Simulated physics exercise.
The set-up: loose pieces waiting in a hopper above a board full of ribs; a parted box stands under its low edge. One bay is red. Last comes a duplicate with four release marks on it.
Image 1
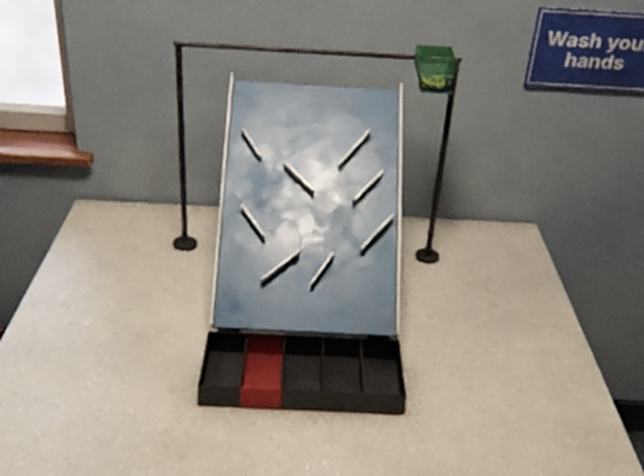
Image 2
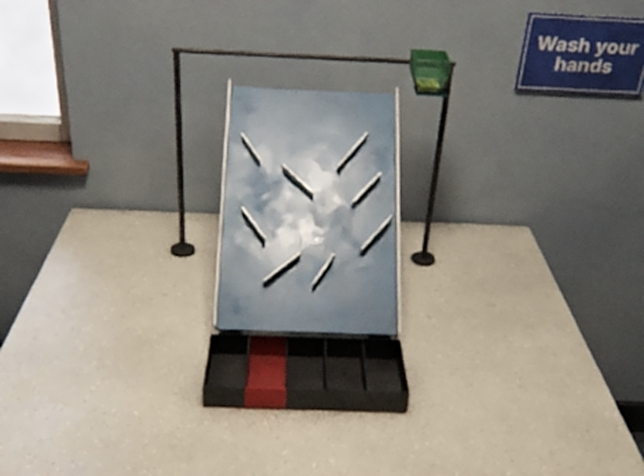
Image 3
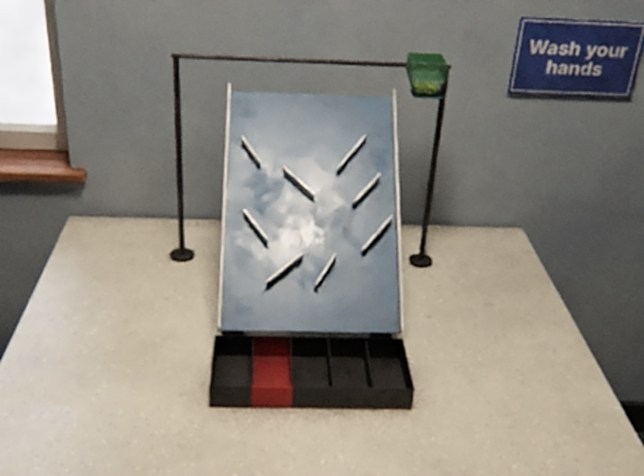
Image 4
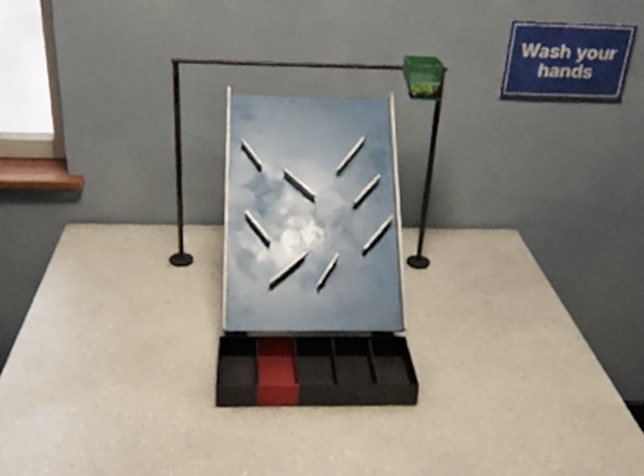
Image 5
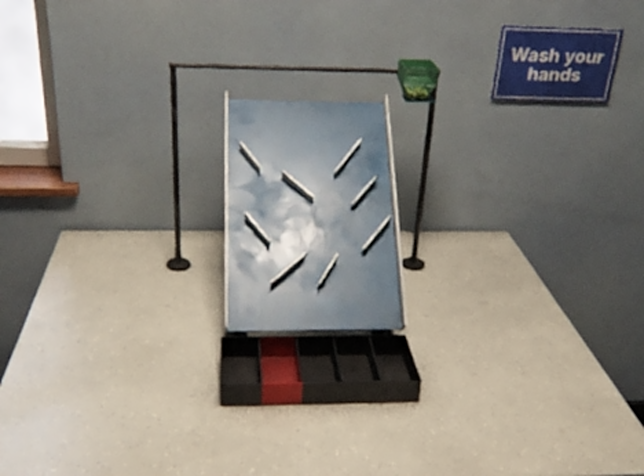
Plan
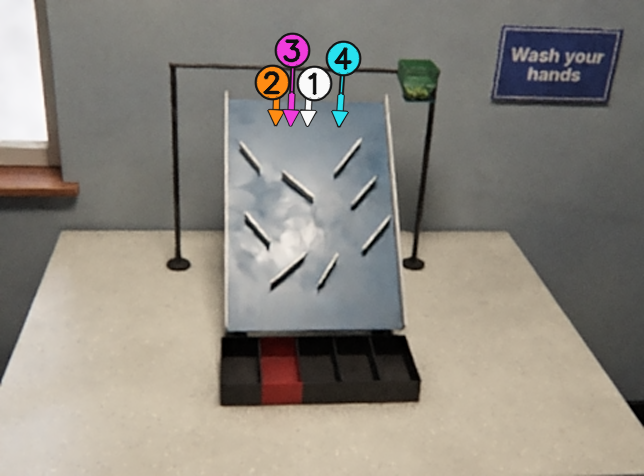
The clip shows a green hopper on a dark frame above a sloping, ribbed board, with a divided black box containing one red bay at its foot; the viewpoint drifts slightly, but nothing in the set-up visibly moves.
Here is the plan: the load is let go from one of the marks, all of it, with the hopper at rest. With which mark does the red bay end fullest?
The answer is mark 4.
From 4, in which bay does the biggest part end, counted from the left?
The second from the left.
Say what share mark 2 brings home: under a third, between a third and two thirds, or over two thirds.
Mark 2 gives under a third.
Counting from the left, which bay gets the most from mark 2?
The first from the left.
On the marked copy, mark 1 meets the board at (307, 120); mark 2 meets the board at (275, 119); mark 3 meets the board at (290, 120); mark 4 meets the board at (339, 120).
For mark 1, about a quarter in the red bay, about a third in other bays, about a third outside the box.
For mark 2, a small part in the red bay, most in other bays, a small part outside the box.
For mark 3, a small part in the red bay, about two thirds in other bays, about a quarter outside the box.
For mark 4, about half in the red bay, about a third in other bays, a small part outside the box.
